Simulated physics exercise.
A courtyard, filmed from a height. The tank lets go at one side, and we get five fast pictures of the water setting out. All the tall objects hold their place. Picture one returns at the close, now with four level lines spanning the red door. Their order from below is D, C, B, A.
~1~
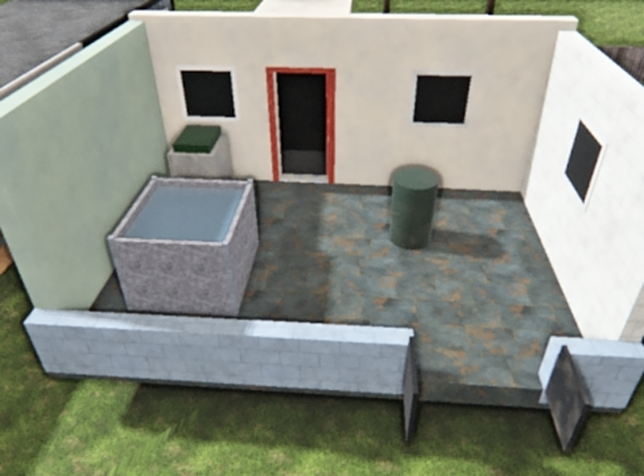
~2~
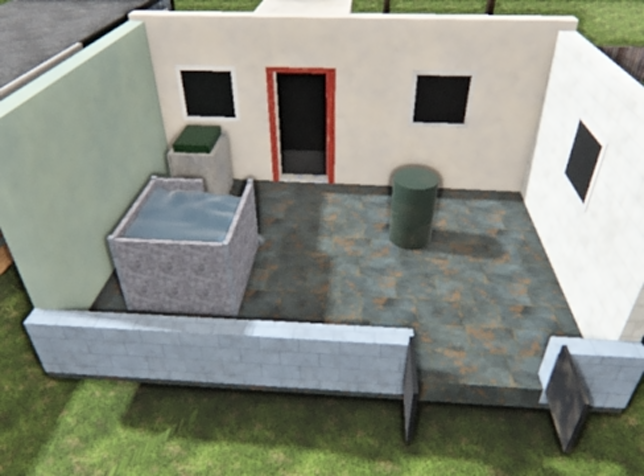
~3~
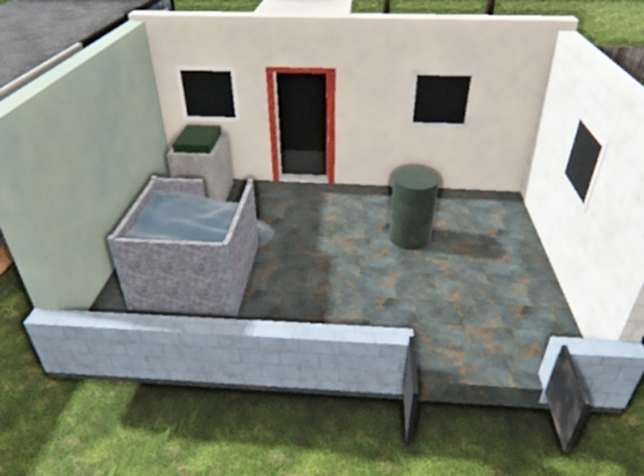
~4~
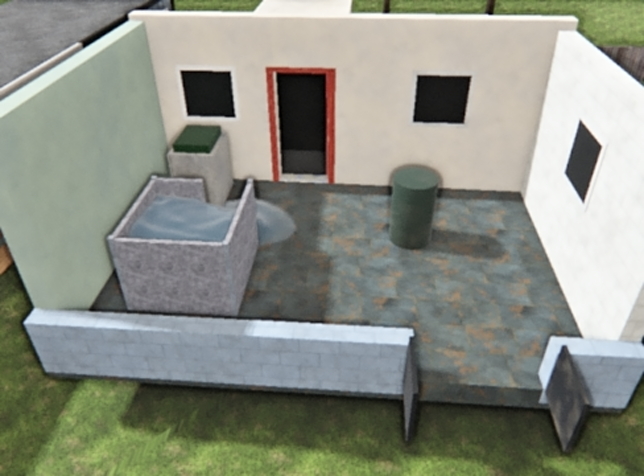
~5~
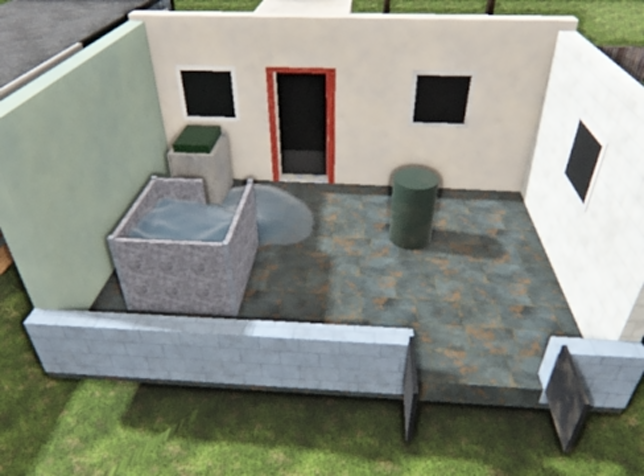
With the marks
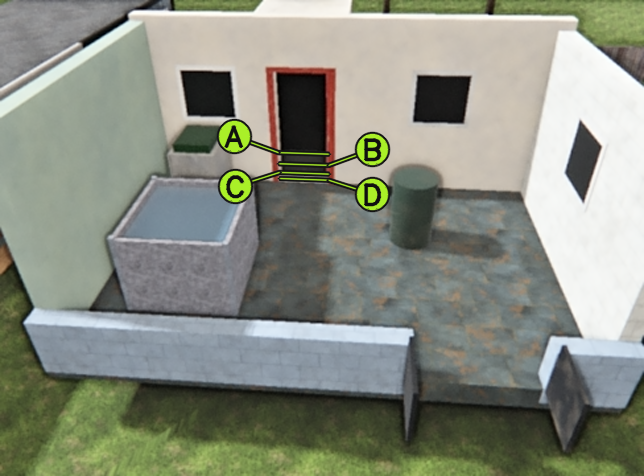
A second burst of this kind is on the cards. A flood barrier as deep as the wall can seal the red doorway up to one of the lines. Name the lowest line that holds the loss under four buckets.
Use mark B.
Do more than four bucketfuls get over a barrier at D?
Yes, that goes wrong.
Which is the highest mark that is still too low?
Mark C.
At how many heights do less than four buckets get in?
Two of the four.
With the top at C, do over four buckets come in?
Yes.
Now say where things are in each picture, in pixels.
Water in the tank at rest, its middle at (187, 214); foot of the red doorway at (304, 182); open gate at (482, 330), in the first frame.
Water covers 1 % of the ground, its front hidden from here, in the second frame.
In the third frame, 3 % of the ground under water, visible out to (265, 240).
In the fourth frame, 7 % of the ground under water, visible out to (279, 216).
In the fifth frame, 11 % of the ground under water, visible out to (270, 188).
In lime, A at (303, 153); B at (303, 164); C at (304, 173); D at (304, 179); from the bottom up D, C, B, A.
For mark A, nothing gets over.
For mark B, a bucket or two gets in.
For mark C, about 12 bucketfuls get in.
For mark D, dozens of bucketfuls pour in.
